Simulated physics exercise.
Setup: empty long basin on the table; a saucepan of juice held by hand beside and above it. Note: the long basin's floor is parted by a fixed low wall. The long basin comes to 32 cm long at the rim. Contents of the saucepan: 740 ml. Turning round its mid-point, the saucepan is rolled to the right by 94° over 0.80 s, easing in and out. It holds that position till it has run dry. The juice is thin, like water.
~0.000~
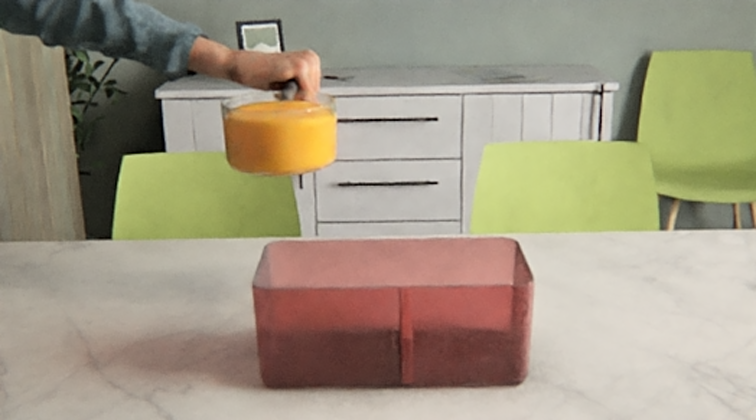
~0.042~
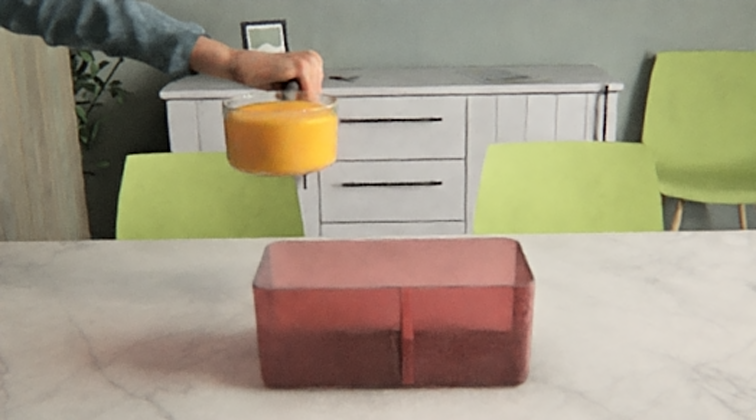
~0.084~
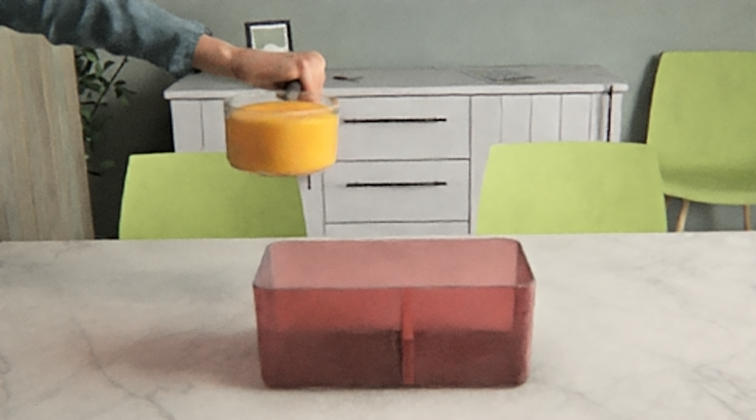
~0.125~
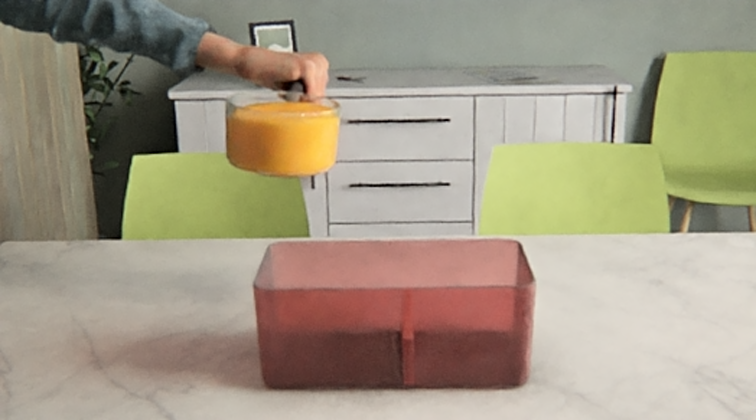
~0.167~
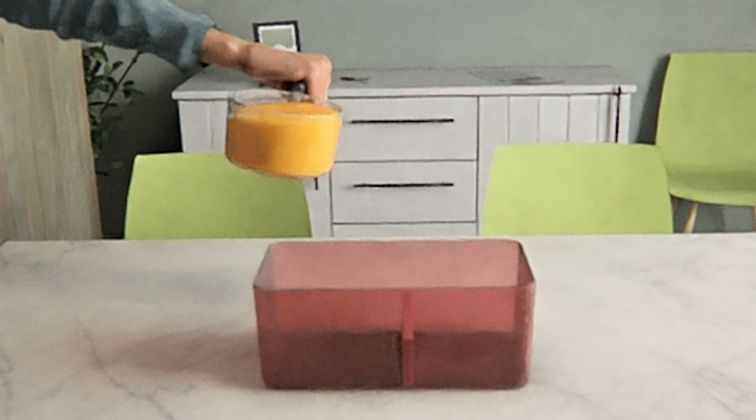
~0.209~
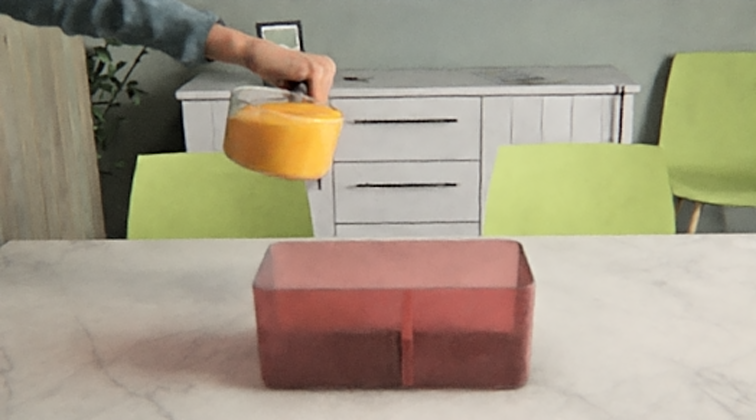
At a marble-topped table with green chairs behind it, a hand holds a clear saucepan of orange juice above and left of an empty, translucent red basin, then slowly tilts the pan slightly to the right.
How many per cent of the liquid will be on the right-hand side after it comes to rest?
Some 48 per cent will be on the right-hand side.
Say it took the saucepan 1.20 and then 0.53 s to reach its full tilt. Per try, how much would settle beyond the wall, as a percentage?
Result: 50 per cent, then 35 per cent.
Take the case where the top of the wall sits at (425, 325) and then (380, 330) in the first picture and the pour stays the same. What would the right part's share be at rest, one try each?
It comes to 20 per cent, and then 80 per cent.
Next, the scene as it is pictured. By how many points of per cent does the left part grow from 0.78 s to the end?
26 %.
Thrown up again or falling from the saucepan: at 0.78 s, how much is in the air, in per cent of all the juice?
About 14 per cent.
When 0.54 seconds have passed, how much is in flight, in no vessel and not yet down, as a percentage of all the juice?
36 %.
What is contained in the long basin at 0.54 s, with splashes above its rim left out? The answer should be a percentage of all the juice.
8 %, more or less.
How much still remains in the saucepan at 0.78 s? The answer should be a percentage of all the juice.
About 14 per cent.
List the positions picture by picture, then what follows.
In the first picture, it leans 0°; its right rim is at (335, 102); the juice meets the walls at (226, 111) and (334, 110); the long basin's rim runs from (260, 265) to (525, 261); the wall's top is at (405, 312).
In the second picture, it leans 1°; its right rim is at (336, 103); the juice meets the walls at (227, 111) and (335, 110).
In the third picture, it leans 3°; its right rim is at (338, 105); the juice meets the walls at (229, 111) and (336, 110).
In the fourth picture, it leans 6°; its right rim is at (340, 109); the juice meets the walls at (230, 111) and (338, 112).
In the fifth picture, it leans 10°; its right rim is at (341, 113); the juice meets the walls at (231, 112) and (339, 113).
In the sixth picture, it leans 15°; its right rim is at (343, 119); the juice meets the walls at (233, 112) and (342, 114).
After 0.54 s the tilt is 71° and 56 per cent is still to pour, 4 is left of the wall and 4 right of it.
After 0.78 s the tilt is 94° and 14 per cent is still to pour, 25 is left of the wall and 46 right of it.
After 1.03 s the tilt is 94° and 3 per cent is still to pour, 44 is left of the wall and 48 right of it.
After 1.30 s the tilt is 94° and 1 per cent is still to pour, 49 is left of the wall and 48 right of it.
In the end 51 per cent lies left of the wall, 48 right of it and 1 outside.
